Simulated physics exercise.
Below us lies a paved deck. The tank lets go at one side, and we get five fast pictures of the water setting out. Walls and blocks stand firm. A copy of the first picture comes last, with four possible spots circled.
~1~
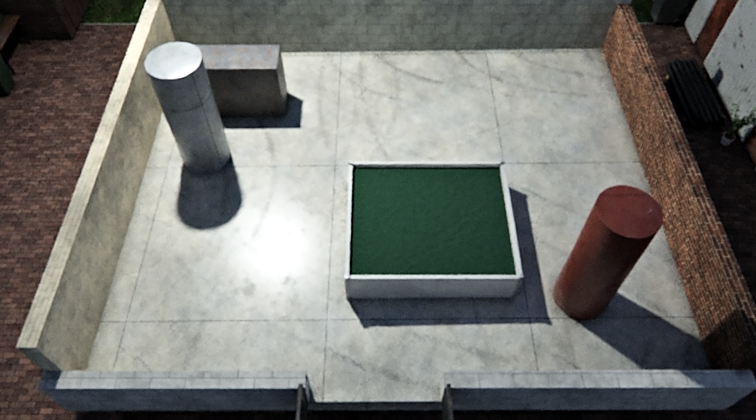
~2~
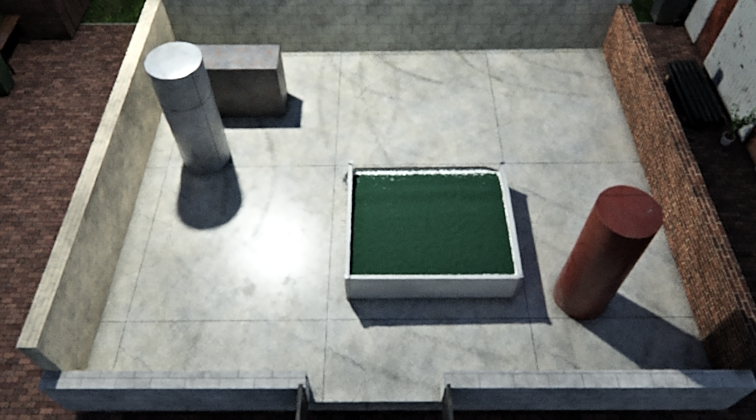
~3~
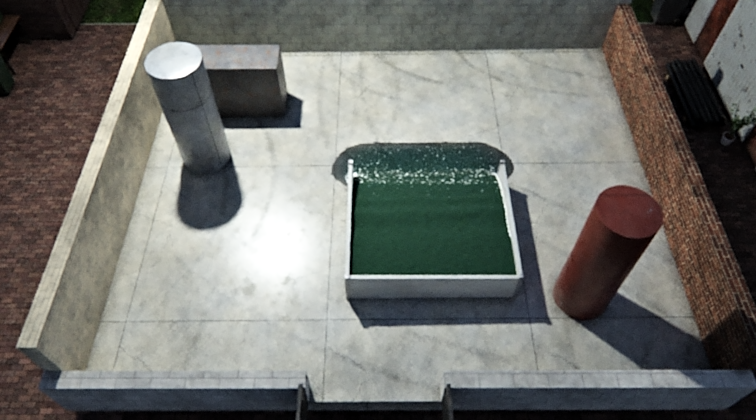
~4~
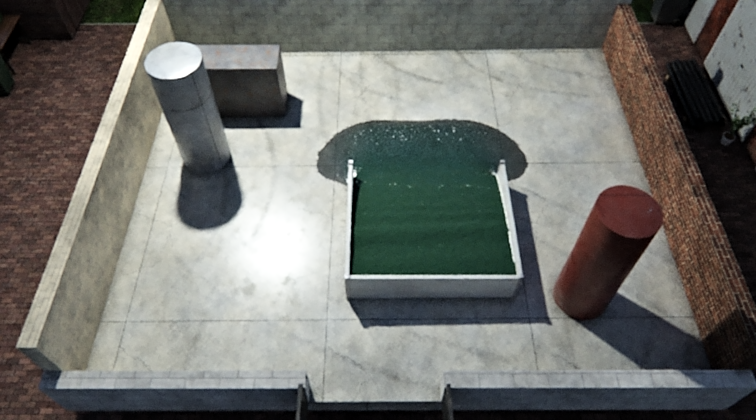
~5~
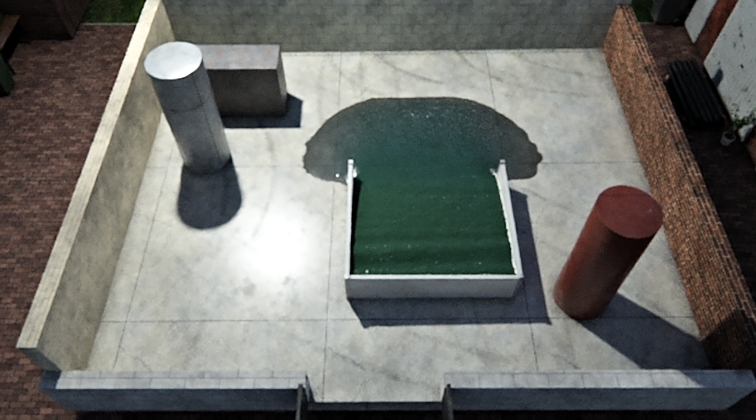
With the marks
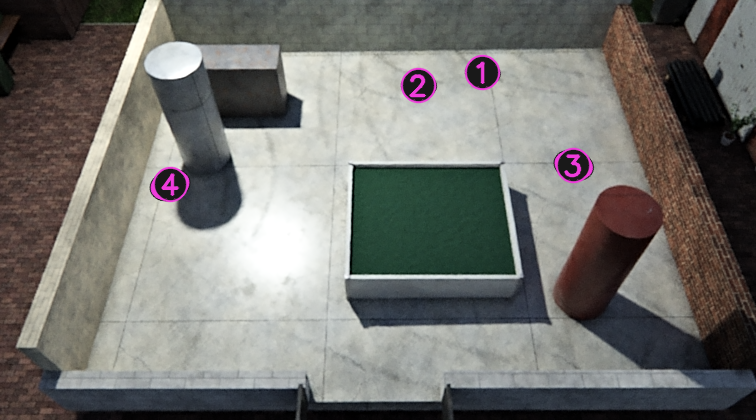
Dark green water in a white-walled square tank poured out over its far side and spread across the pale paved deck in a widening rounded puddle, while the silver and red cylinders stood still.
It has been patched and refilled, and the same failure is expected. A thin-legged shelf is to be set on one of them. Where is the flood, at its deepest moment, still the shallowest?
Choose 3.
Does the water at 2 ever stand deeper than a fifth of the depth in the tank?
Yes, it does.
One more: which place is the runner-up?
4 it is.
On the marked copy, 1 at (482, 72); 2 at (418, 85); 3 at (573, 165); 4 at (170, 184).
If 1 is chosen, the water peaks at about 43 % of the depth that stood in the tank.
If 2 is chosen, the water peaks at about 39 % of the depth that stood in the tank.
If 3 is chosen, the water peaks at about 9 % of the depth that stood in the tank.
If 4 is chosen, the water peaks at about 19 % of the depth that stood in the tank.
